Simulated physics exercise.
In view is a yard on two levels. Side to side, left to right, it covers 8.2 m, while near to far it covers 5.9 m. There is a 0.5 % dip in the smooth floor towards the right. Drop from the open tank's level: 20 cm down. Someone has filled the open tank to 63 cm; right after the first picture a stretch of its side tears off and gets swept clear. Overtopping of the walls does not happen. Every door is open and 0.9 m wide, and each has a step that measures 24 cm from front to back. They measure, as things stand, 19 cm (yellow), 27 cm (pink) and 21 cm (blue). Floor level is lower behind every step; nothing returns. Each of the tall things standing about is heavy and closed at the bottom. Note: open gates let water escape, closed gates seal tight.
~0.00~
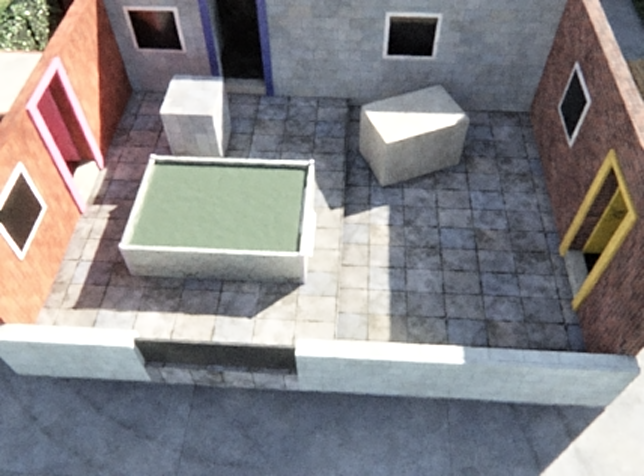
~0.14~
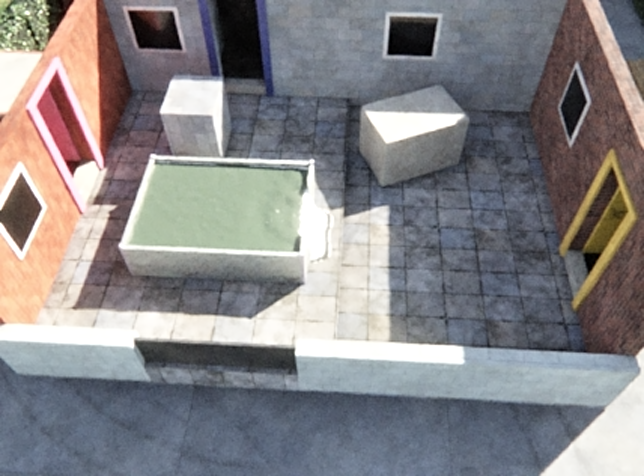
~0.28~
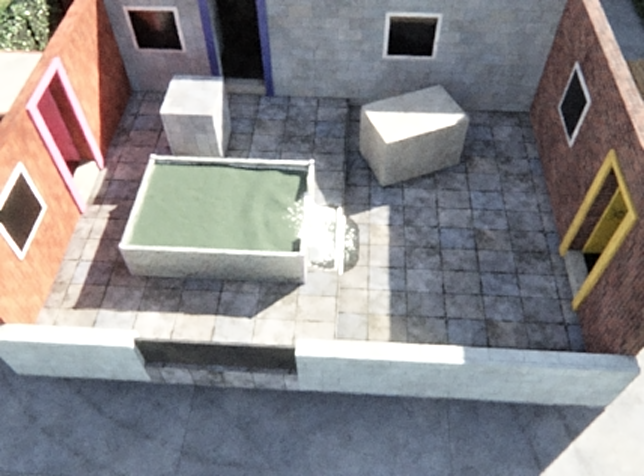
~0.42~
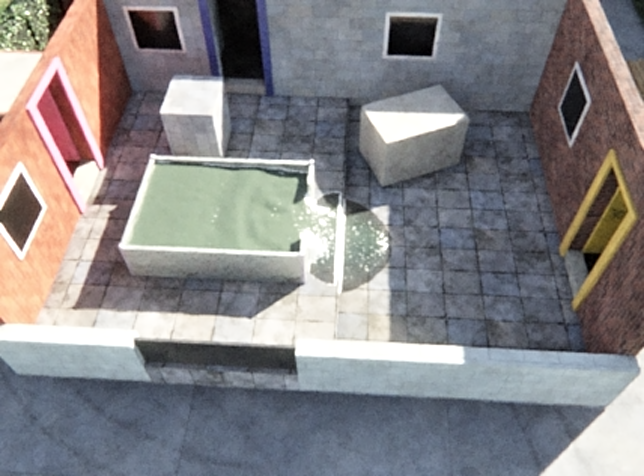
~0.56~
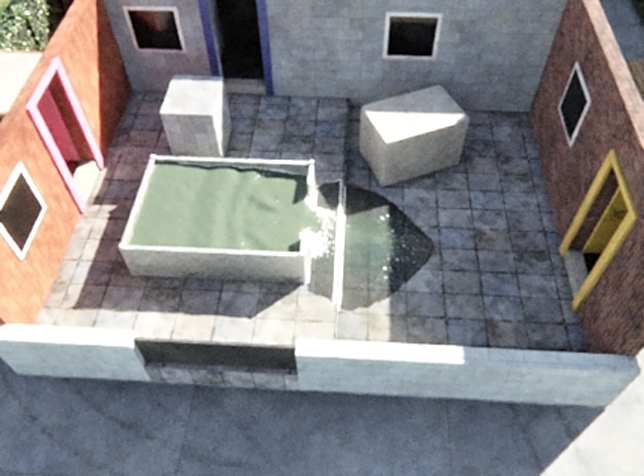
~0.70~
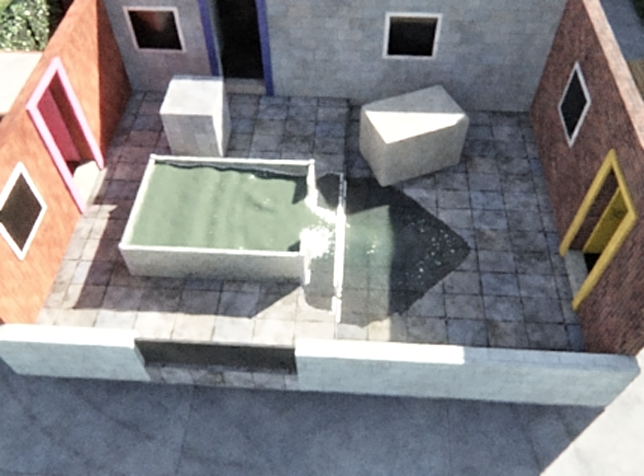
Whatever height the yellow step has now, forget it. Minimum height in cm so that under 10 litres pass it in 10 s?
I would say 20 cm.
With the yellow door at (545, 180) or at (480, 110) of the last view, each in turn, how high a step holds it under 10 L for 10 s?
First place around 18 cm, second around 16 cm.
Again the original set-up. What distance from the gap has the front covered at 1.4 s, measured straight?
It gets close to 4.4 metres out.
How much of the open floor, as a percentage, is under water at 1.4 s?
The wet part is about 30 per cent.
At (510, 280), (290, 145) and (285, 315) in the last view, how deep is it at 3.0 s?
Roughly 4, then 0, then 0 cm.
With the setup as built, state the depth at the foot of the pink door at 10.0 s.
About 0.0 cm.
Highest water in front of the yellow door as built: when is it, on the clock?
About 2.6 seconds.
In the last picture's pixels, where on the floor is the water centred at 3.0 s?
The water's centre is at about (336, 236).
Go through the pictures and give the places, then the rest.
In the first picture, the open tank at (223, 206) is whole and still, 63 cm deep; the yellow door at (591, 241) is dry.
In the second picture, the gap is at (306, 224), the front 0.3 m out at (323, 255); the back of the open tank holds 63 cm.
In the third picture, water pours out at (306, 226) and has run 0.8 m, to (352, 261); about 10 cm deep outside, 63 cm at the back.
In the fourth picture, the gap is at (306, 227), the front 1.3 m out at (385, 257); the back of the open tank holds 63 cm.
In the fifth picture, the gap is at (306, 226), the front 2.0 m out at (428, 250); the back of the open tank holds 63 cm.
In the sixth picture, the front is at (460, 254), 2.6 m from the gap at (306, 226); 4.5 m2 of floor is wet, 63 cm left at the back; the yellow door at (591, 241), 4.3 m from the gap, is still 1.7 m from the nearest water.
After 1.4 s water covers 30 % of the floor, deepest (36 cm) near (321, 232); 12 cm at the yellow door, 0 litres in over its 19 cm step.
After 3.0 s water covers 40 % of the floor, deepest (30 cm) near (575, 326); 23 cm at the yellow door, 9 litres in over its 19 cm step.
After 10.0 s water covers 50 % of the floor, deepest (19 cm) near (553, 233); 13 cm at the yellow door, 18 litres in over its 19 cm step.
At the yellow door as built, the water arrived by 1.3 s and peaked near 24 cm at 2.6 s.
Run again over the same 10 s with other heights there, 47 litres in over 16 cm, 4 litres over 22 cm. The limit of 10 litres is kept from about 20 cm up.
